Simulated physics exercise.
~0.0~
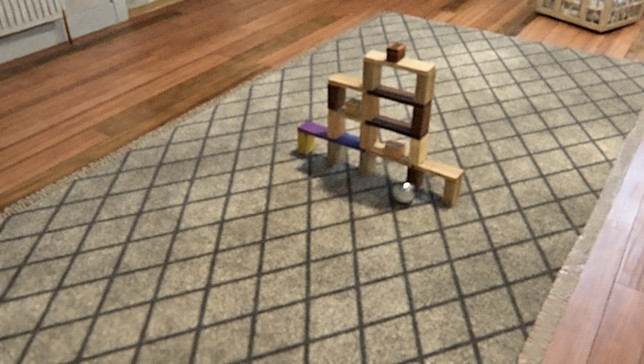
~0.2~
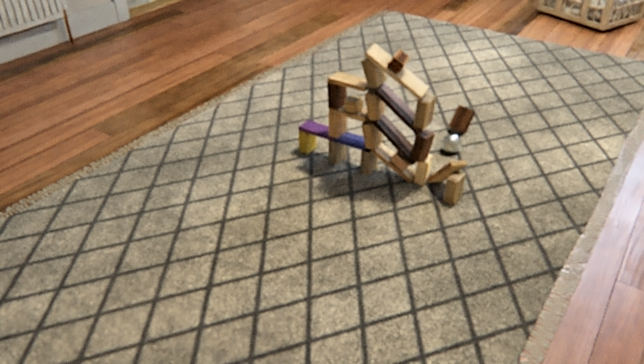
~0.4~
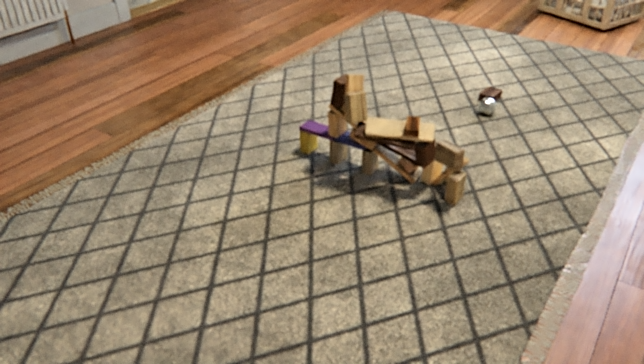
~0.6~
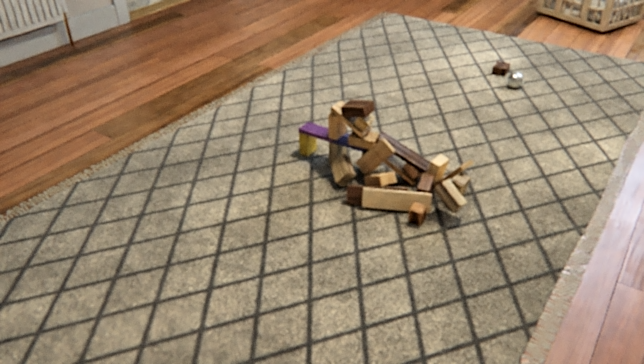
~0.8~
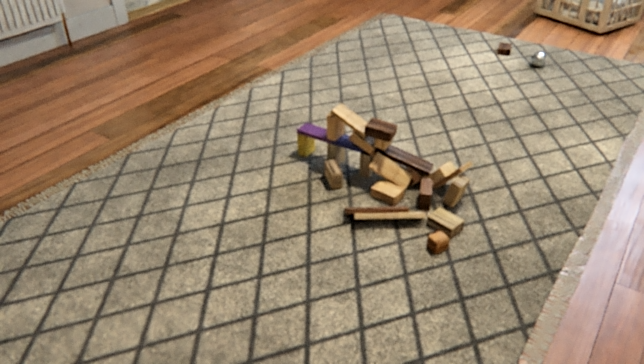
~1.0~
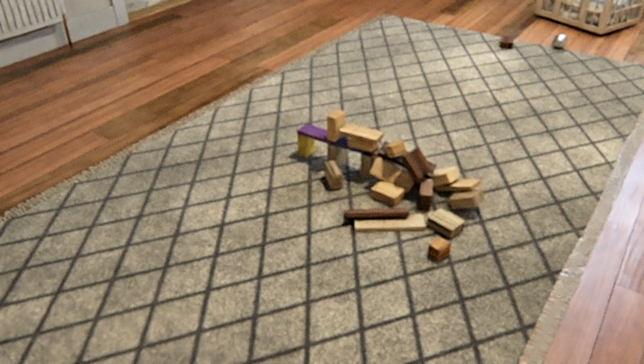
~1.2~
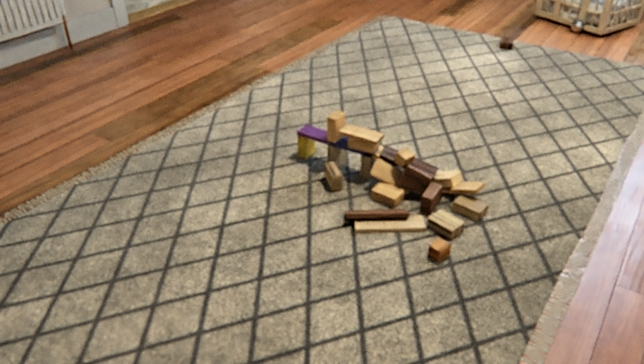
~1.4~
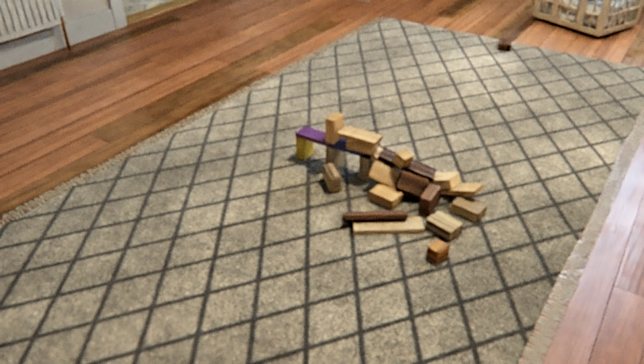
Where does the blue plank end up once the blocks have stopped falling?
It remains up, still in its place next to the purple plank at the left end of the structure.
Silvery ball rolling away past a wooden block structure on a rug as most of it collapses, leaving the purple-topped end standing.
